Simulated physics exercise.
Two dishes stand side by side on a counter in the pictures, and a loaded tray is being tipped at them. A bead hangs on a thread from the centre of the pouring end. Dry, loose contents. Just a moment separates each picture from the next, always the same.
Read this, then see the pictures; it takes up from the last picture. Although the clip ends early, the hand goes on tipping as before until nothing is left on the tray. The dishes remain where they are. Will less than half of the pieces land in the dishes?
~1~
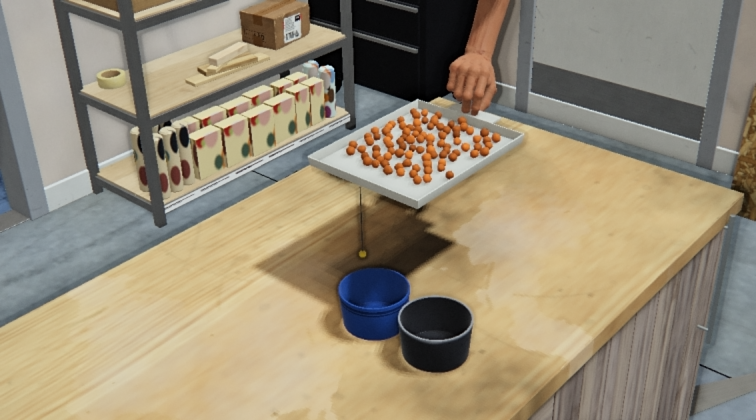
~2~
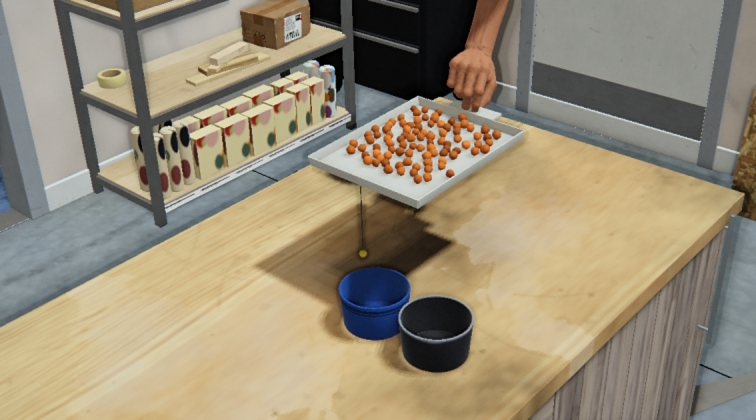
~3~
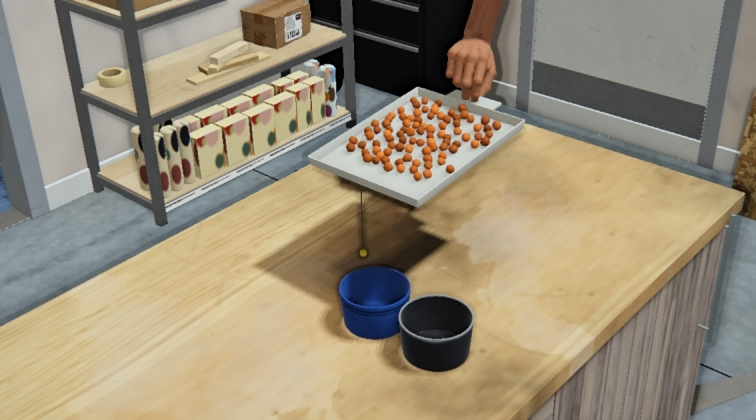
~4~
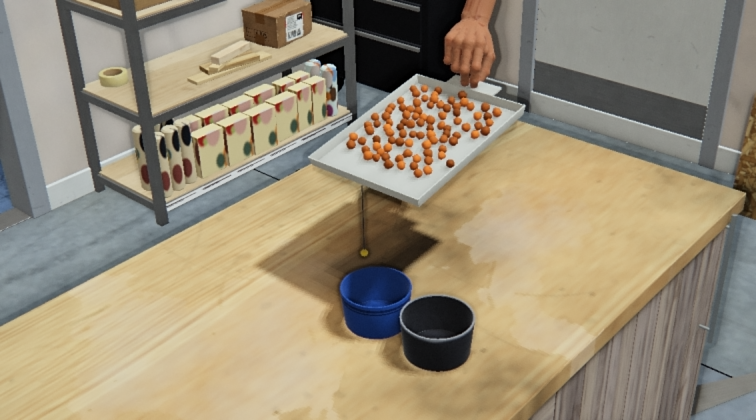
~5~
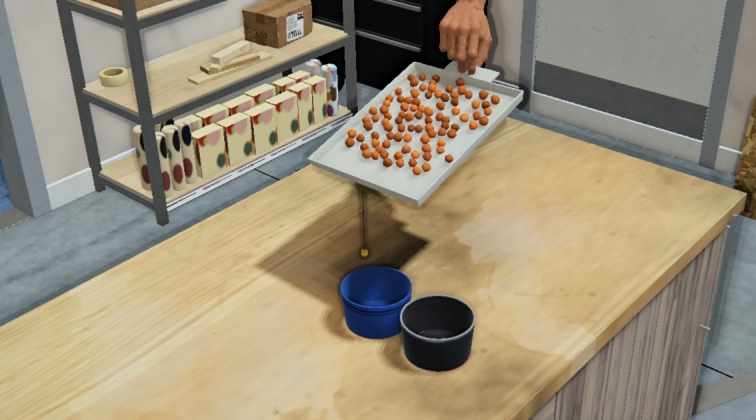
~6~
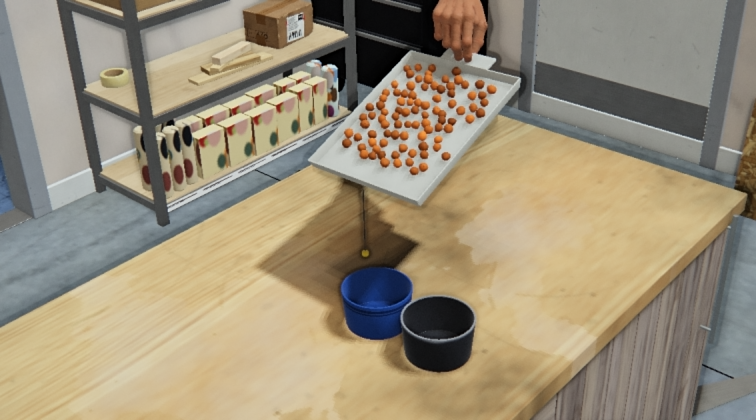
Yes, looks like most of the load ends up spilled, you see.
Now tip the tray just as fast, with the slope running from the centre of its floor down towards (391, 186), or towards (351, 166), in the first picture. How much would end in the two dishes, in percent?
First heading roughly 70 %, second roughly 0 %.
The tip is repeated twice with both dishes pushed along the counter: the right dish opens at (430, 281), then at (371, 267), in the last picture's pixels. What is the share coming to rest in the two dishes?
You'd get 0 in a hundred the first time and 30 in a hundred the second.
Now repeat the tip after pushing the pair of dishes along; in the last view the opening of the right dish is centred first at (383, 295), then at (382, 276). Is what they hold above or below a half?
So that's a greater portion the first time round, a lesser portion the second.
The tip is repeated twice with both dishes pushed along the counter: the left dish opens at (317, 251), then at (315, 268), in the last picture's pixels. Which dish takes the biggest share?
It comes out as the dish further left in the first try and the dish further left in the second.
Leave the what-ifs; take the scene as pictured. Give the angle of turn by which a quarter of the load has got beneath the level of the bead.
About 110 degrees.
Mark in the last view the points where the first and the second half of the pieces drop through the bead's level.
It goes through near (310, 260) first, then near (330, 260).
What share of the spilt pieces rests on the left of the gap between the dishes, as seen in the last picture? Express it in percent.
Close to 100 %.
Soon, tray tipped steeply; most on the tray; a small part in the air.
A while on, tray tipped past a quarter turn; about two thirds on the tray; a small part in the left dish; about a quarter outside both; a small part in the air.
Towards the end, tray tipped past a quarter turn; about a quarter in the left dish; most outside both.
Finally, tray tipped past a quarter turn; none in the right dish; about a quarter in the left dish; most outside both.
